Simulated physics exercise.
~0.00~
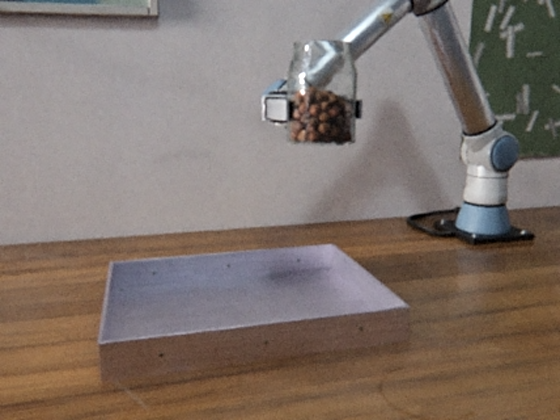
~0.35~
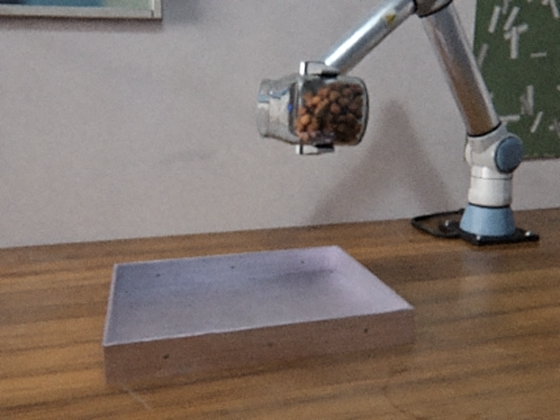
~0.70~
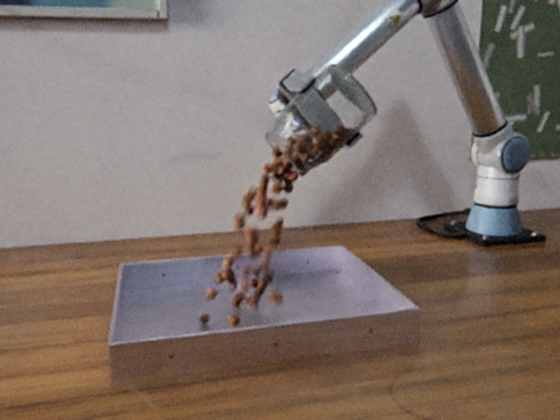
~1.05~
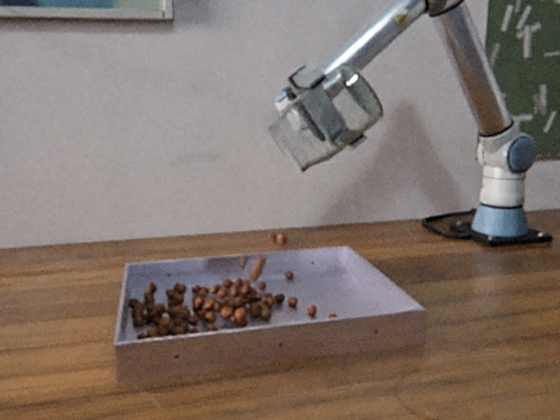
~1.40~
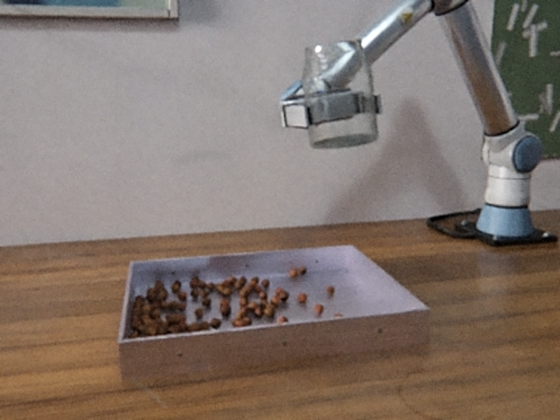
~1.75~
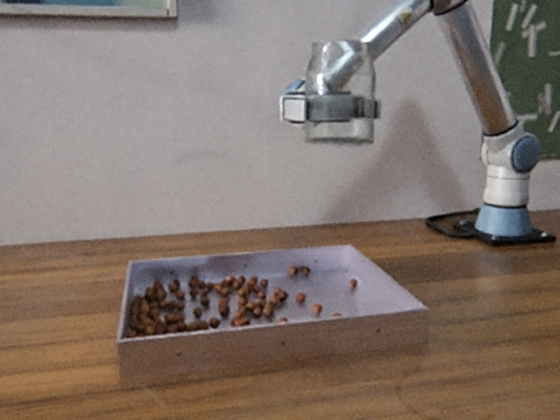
A silver robot arm with blue joints, mounted at the right of a brown wooden table and seen from the front against a grey wall, grips a clear glass jar partly filled with brown hazelnuts. Below and to the left sits a shallow, pale lilac tray. The arm tips the jar onto its side, its mouth to the left, then turns it further down so the nuts pour in a stream into the tray. The last few drop as the jar empties. The arm turns the empty jar upright again, leaving the nuts scattered mostly across the tray's left side.
